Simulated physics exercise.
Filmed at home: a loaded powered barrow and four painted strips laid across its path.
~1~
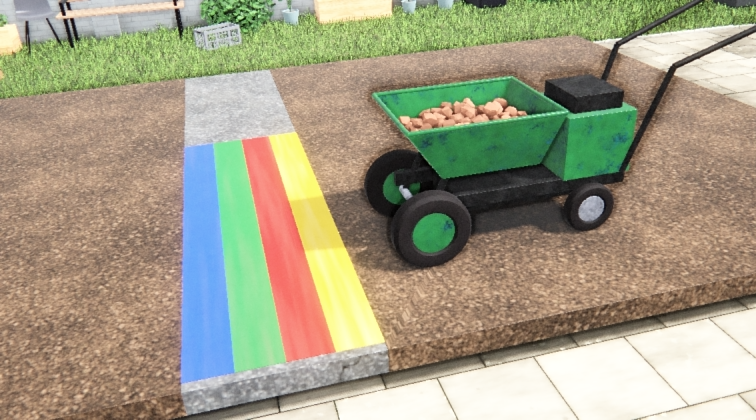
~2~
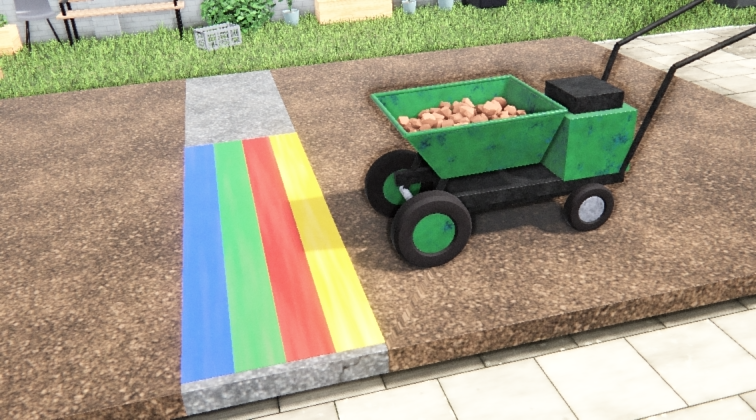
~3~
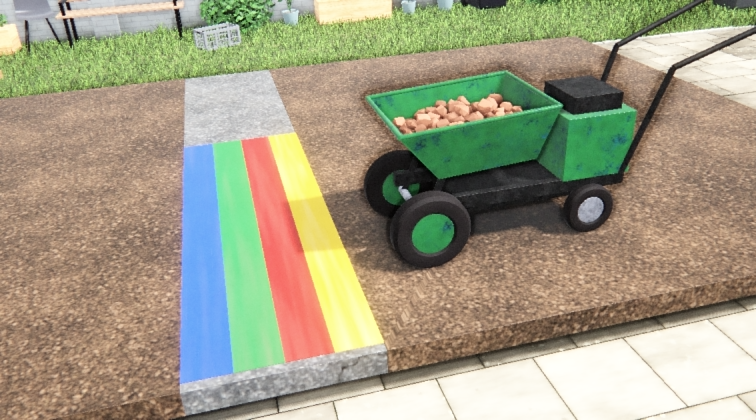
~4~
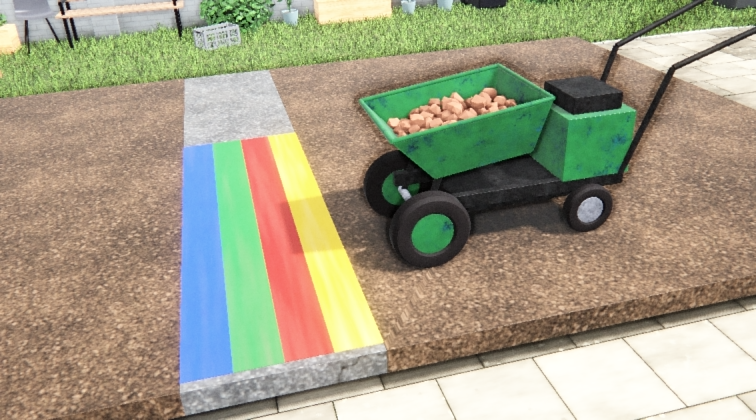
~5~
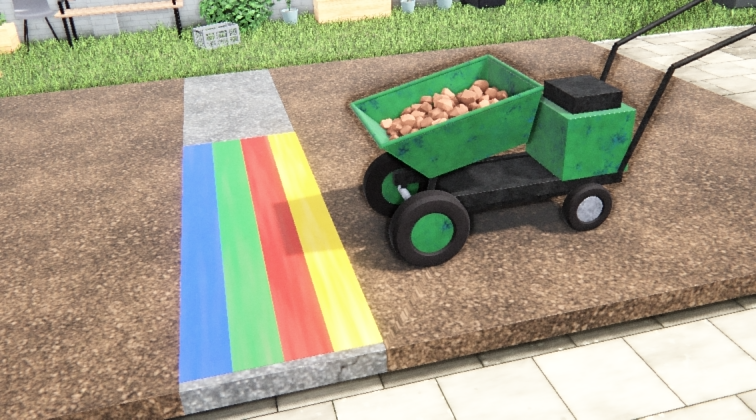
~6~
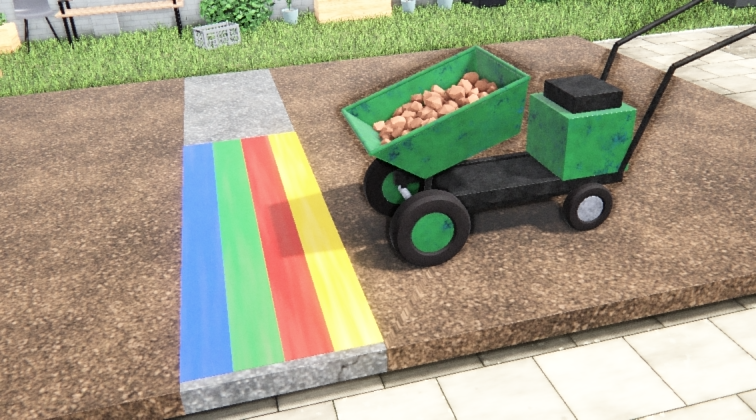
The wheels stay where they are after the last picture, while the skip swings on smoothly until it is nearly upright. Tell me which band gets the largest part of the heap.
I would say the red band gets the largest part.
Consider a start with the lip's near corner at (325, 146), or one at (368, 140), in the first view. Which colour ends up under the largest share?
Result, place 1: The strip in blue; place 2: That green strip.
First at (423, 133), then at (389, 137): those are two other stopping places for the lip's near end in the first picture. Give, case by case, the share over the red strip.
Some 40 in a hundred, then some 30 in a hundred.
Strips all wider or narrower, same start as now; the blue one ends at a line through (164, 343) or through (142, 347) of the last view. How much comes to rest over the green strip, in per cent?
About 30 %, then 20 %.
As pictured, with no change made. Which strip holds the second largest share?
Following the top strip comes green.
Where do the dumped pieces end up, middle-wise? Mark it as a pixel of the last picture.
Roughly at pixel (273, 257).
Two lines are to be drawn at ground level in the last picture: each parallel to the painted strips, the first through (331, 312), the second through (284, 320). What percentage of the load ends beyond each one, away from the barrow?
Roughly 90 per cent, then roughly 50 per cent.
Soon after the last picture, skip tipped steeply; all in the skip.
A little later, skip tipped steeply; most in the skip; a stray few over the yellow strip; a small part over the red strip; a stray few over the green strip; a stray few falling.
Later still, skip tipped right over; a small part in the skip; a small part over the yellow strip; about half over the red strip; about a quarter over the green strip; a small part over the blue strip; a stray few off the paint.
By the end, skip tipped right over; a small part over the yellow strip; about half over the red strip; about a quarter over the green strip; a small part over the blue strip; a stray few off the paint.
